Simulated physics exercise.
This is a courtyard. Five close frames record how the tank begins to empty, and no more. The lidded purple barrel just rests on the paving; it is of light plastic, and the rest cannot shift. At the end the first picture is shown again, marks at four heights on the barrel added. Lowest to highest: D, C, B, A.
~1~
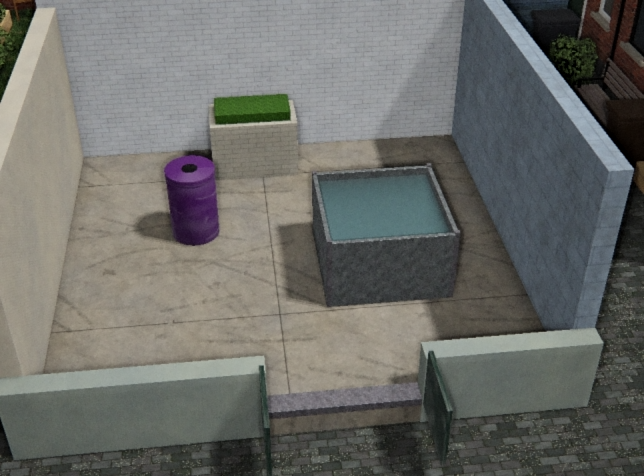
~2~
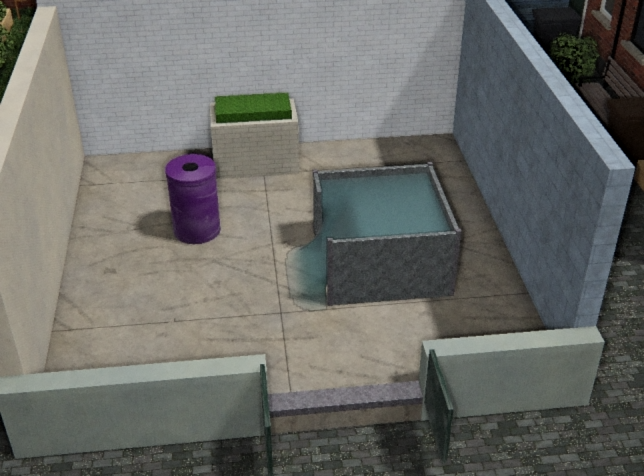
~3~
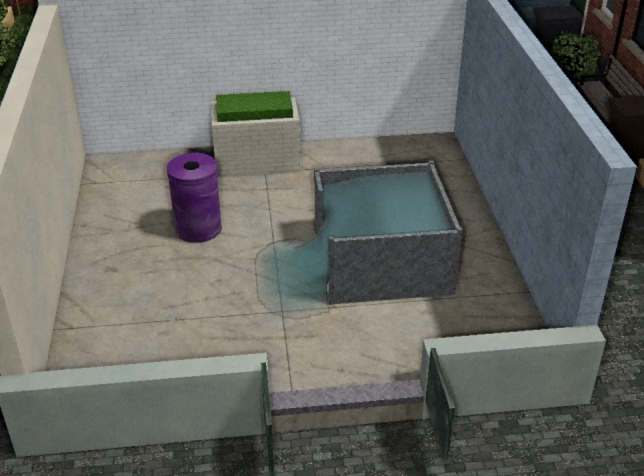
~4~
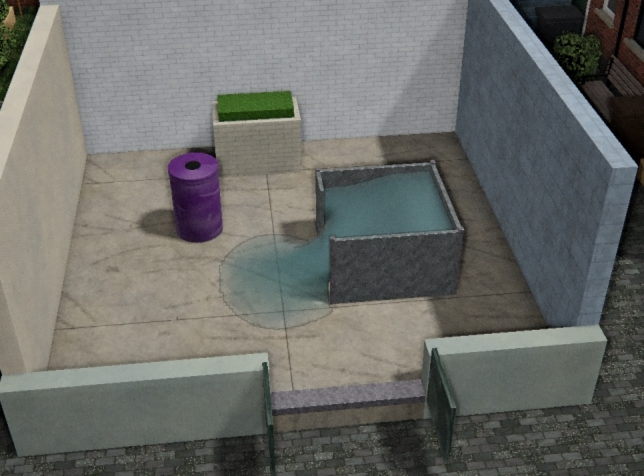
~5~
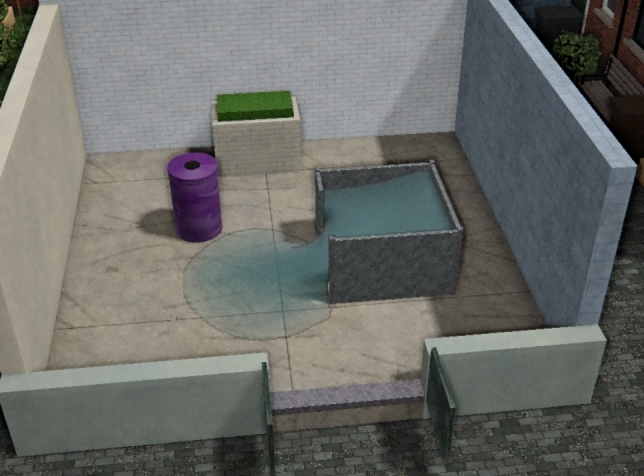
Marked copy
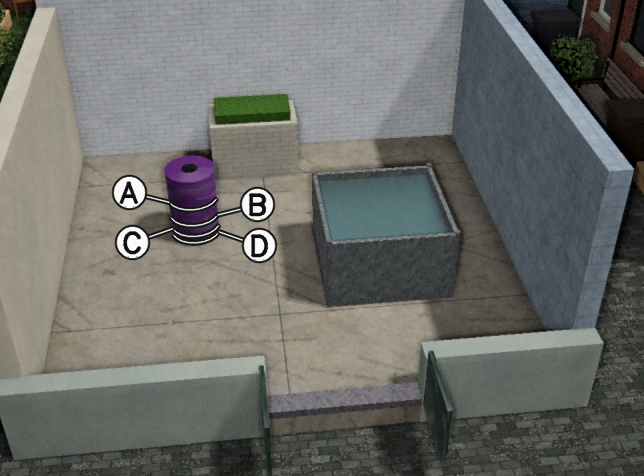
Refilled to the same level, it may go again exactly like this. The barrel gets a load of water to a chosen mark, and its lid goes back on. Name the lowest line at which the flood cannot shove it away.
Line C.
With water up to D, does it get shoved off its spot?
Yes, that goes wrong.
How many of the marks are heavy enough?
Three.
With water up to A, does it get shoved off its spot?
No, that is safe.
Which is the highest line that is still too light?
The answer is D.
In white, A at (192, 209); B at (194, 225); C at (195, 236); D at (196, 242); from the bottom up D, C, B, A.
With A, it does not move.
With B, it does not move.
With C, it does not move.
With D, it is pushed about twice its own width away.
